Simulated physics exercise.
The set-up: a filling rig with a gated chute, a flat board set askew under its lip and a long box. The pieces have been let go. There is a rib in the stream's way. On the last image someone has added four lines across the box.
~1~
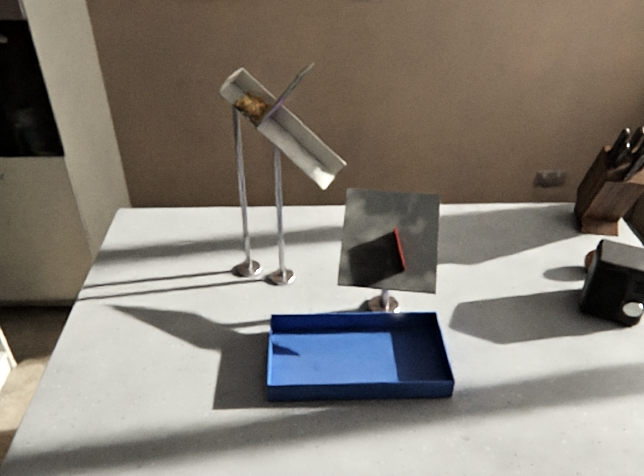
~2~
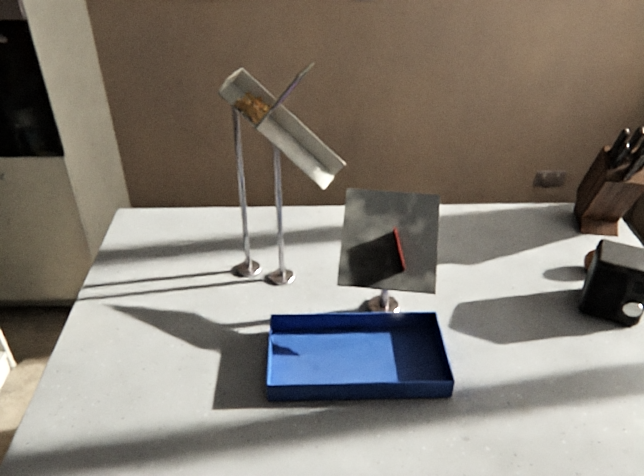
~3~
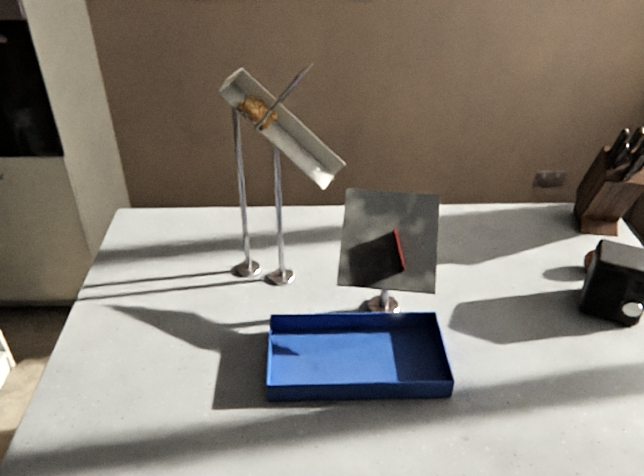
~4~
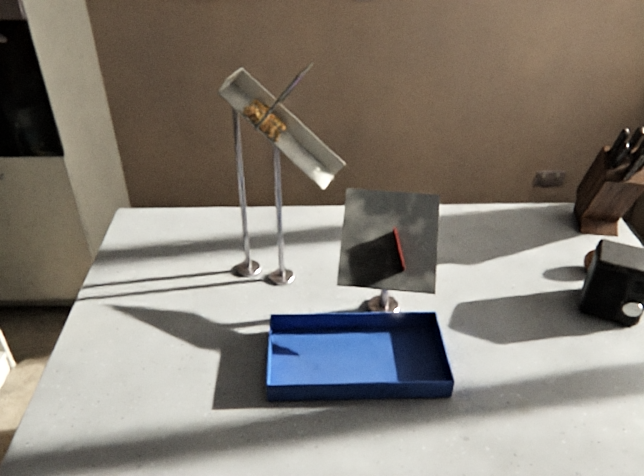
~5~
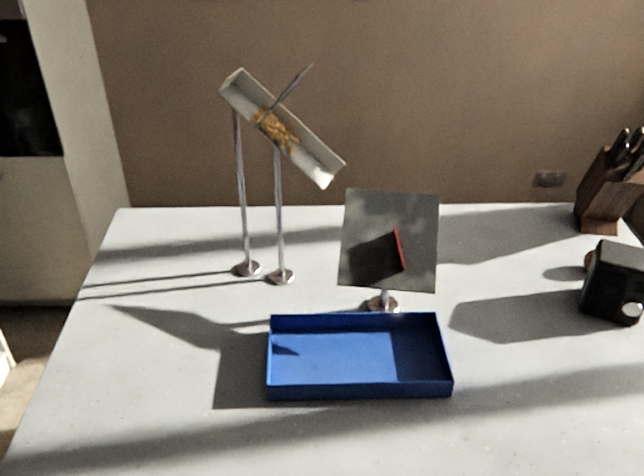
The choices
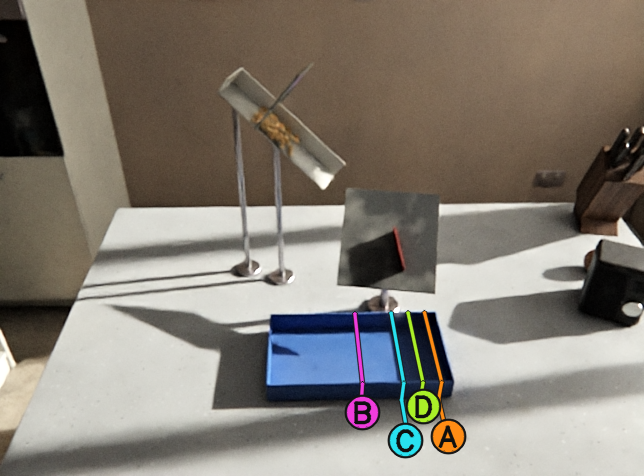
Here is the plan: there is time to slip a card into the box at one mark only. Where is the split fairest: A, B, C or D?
C is best.
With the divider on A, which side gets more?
Left.
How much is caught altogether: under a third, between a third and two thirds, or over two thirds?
It is over two thirds.
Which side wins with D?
More lands on the left.
On the marked copy, line A crosses the front rim at (441, 381); line B crosses the front rim at (362, 383); line C crosses the front rim at (403, 382); line D crosses the front rim at (422, 381).
Choosing A, of what is caught, nearly all on the left of the divider, a stray few on the right.
Choosing B, of what is caught, a stray few on the left of the divider, nearly all on the right.
Choosing C, of what is caught, about a third on the left of the divider, about two thirds on the right.
Choosing D, of what is caught, nearly all on the left of the divider, a small part on the right.
